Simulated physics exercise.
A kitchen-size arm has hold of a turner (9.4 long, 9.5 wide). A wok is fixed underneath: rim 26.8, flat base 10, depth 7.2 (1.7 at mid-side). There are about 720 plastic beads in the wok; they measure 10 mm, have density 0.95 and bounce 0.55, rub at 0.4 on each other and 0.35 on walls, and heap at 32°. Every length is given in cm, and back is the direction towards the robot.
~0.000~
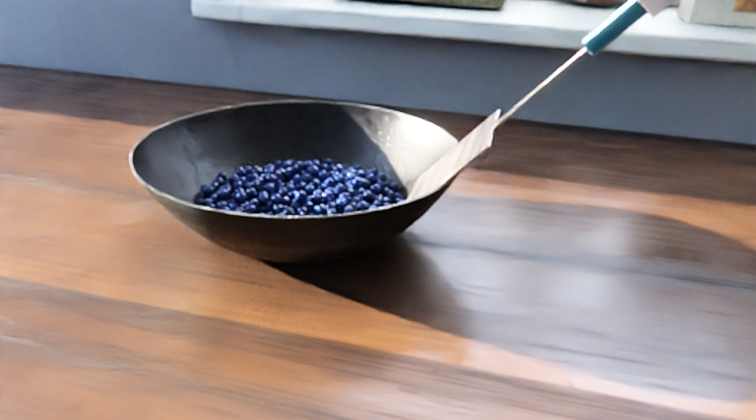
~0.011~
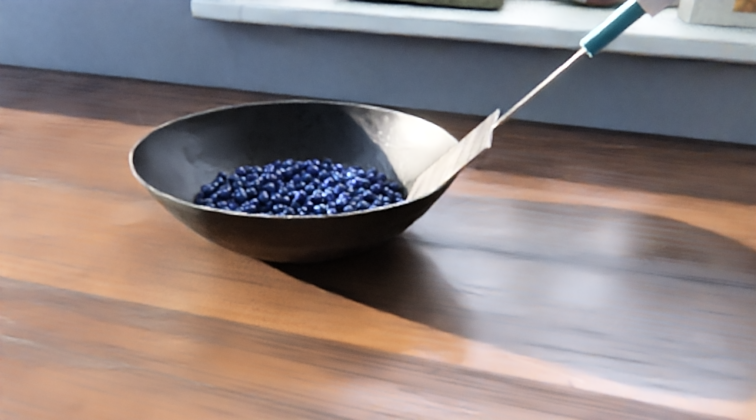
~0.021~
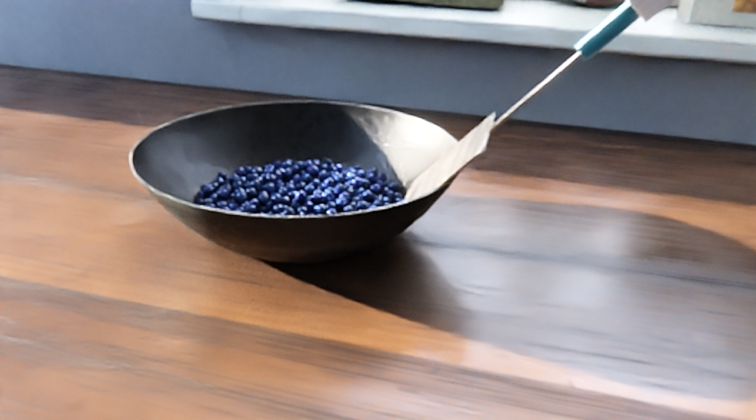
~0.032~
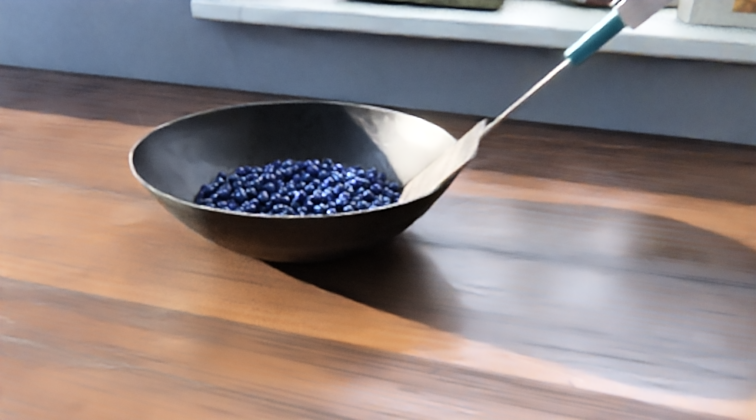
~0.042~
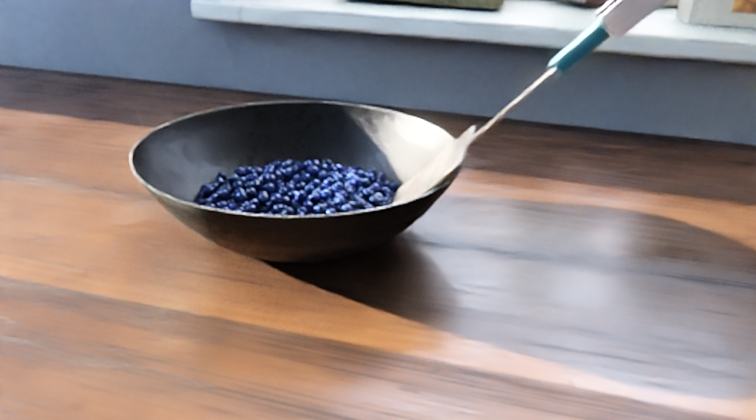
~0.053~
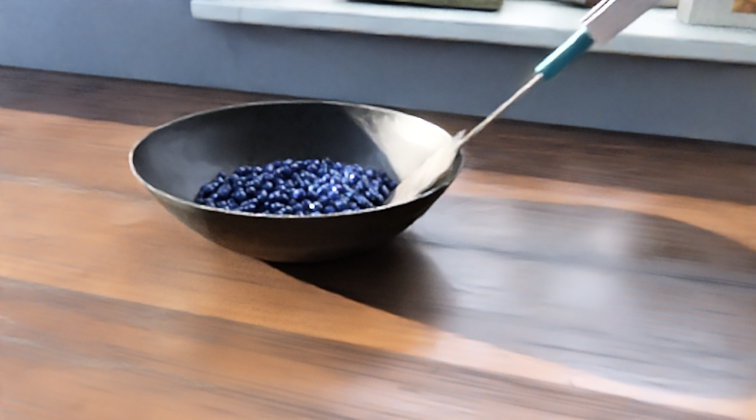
A dark, wide wok holding a heap of small, shiny, deep-blue beads sits on a sunlit brown wooden tabletop, seen from slightly above by a still camera. Behind it are a grey-blue wall and a white ledge, while a pale turner with a teal-and-white handle leans in over the right rim. The turner slides slowly down and left into the wok, and the beads barely shift.
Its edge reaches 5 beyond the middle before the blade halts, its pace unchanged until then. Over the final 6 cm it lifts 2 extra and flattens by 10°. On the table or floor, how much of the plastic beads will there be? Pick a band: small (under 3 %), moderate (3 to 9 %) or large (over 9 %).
The share is small, under 3 %.
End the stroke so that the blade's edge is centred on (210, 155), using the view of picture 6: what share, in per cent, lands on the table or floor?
I'd put it near 30 per cent.
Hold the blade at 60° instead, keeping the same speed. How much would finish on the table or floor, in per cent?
Some 0 in a hundred.
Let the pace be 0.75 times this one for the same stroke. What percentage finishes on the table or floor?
I'd put it at about 0 per cent.
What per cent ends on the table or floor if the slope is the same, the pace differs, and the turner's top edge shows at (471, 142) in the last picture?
Near 0 in a hundred.
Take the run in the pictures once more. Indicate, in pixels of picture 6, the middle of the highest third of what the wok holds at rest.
Somewhere around (216, 162) in the last picture.
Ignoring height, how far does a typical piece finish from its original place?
The answer is about 4 cm.
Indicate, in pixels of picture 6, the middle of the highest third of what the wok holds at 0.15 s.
Near (269, 177).
By 0.10 s, sloping 48°, highest piece 7 above the table; 723 in the wok.
By 0.15 s, sloping 44°, highest piece 8 above the table; 723 in the wok.
By 0.37 s, sloping 38°, highest piece 8 above the table; 722 in the wok, 1 on the table or floor.
By 1.42 s, sloping 38°, highest piece 7 above the table; 722 in the wok, 1 on the table or floor.
Final count, 722 in the wok, 1 on the table or floor. That is 0 % on the table or floor.
